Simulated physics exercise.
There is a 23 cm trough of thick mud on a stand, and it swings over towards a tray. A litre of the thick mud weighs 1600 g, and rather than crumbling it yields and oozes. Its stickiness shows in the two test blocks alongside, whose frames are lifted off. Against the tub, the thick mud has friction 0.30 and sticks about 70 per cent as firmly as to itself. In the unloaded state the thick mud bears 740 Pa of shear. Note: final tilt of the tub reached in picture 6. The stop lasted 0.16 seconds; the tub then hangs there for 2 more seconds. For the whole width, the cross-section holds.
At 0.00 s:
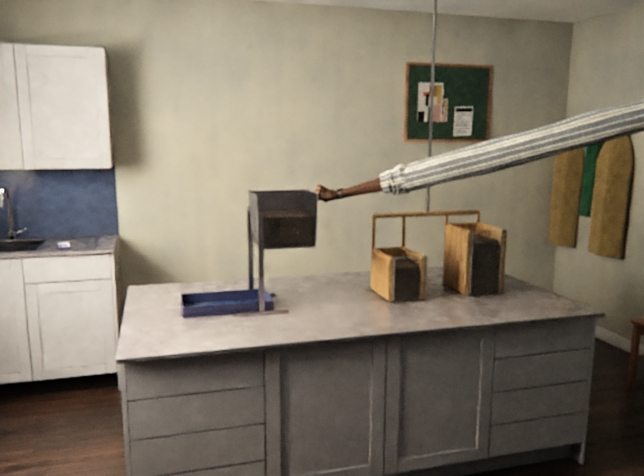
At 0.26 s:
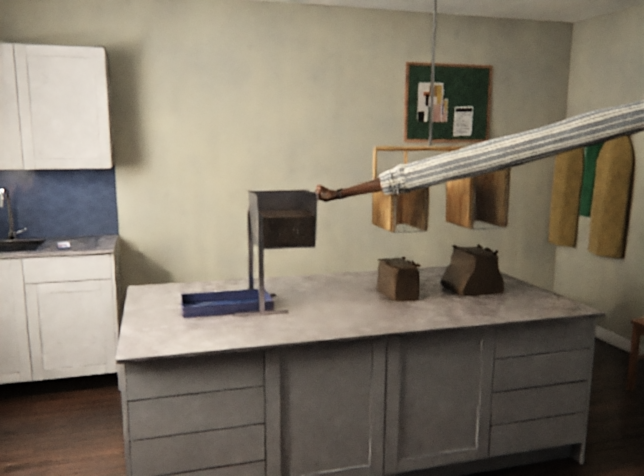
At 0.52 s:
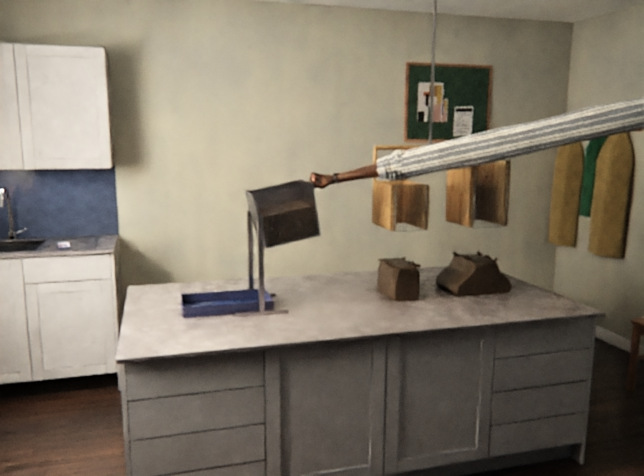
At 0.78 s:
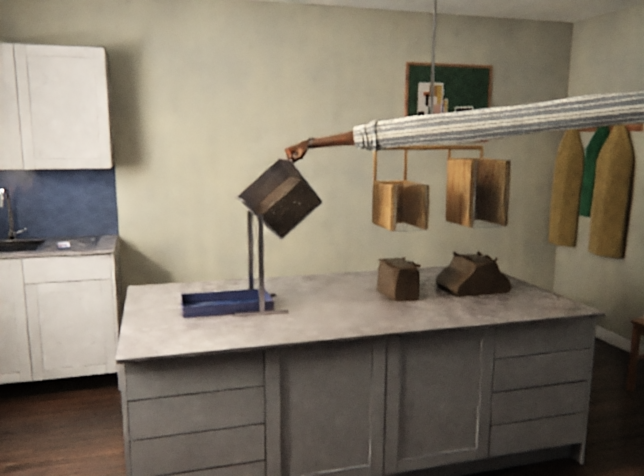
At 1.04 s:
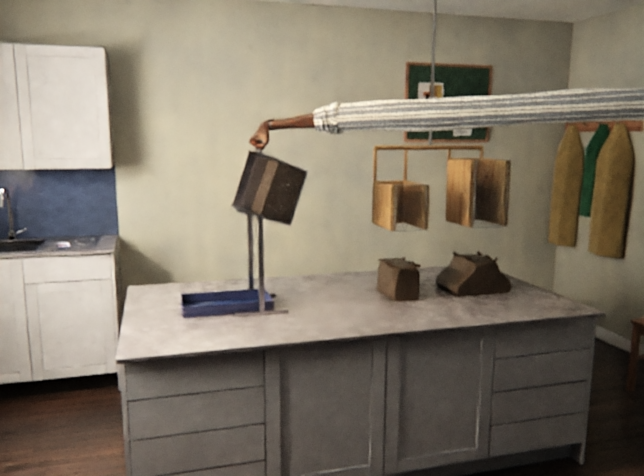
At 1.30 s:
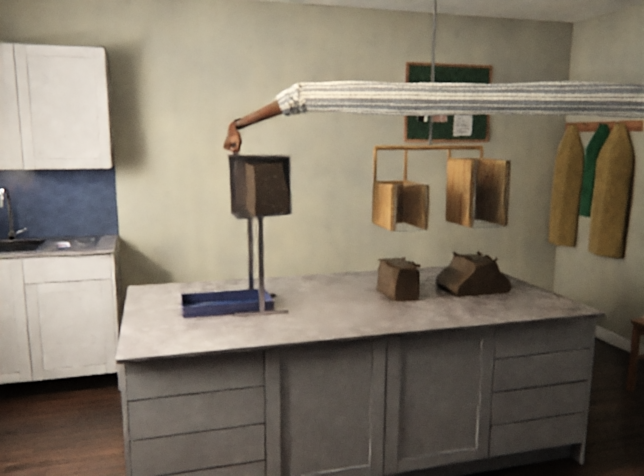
We see two wooden moulds lifted off a pair of dark blocks on a counter, the right one slumping; then a hand on a long striped-sleeved arm turns a dark tub on a stand leftward onto its side.
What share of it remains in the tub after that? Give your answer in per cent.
66 %.
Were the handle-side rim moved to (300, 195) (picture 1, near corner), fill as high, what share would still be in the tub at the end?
The tub would keep roughly 100 percent.
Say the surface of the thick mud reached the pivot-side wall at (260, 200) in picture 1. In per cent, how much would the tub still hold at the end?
Then about 45 %.
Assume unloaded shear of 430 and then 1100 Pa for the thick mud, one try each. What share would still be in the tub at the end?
Respectively 50 % and 100 %.
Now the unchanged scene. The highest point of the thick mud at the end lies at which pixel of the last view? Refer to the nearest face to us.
I'd say it peaks at roughly (277, 190) in the last picture.
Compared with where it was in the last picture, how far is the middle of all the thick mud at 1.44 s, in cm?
Distance: About 5 cm.
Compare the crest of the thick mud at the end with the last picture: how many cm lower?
About 12 cm.
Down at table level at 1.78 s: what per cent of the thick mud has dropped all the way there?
By then close to 0 % is down.
By 1.44 s, the tub is at 92 degrees and holds 100 %.
By 1.61 s, the tub is at 92 degrees and holds 85 %.
By 1.78 s, the tub is at 92 degrees and holds 70 %.
By 1.95 s, the tub is at 92 degrees and holds 66 %.
By 3.30 s, at the end, the tub is at 92 degrees and holds 66 %.
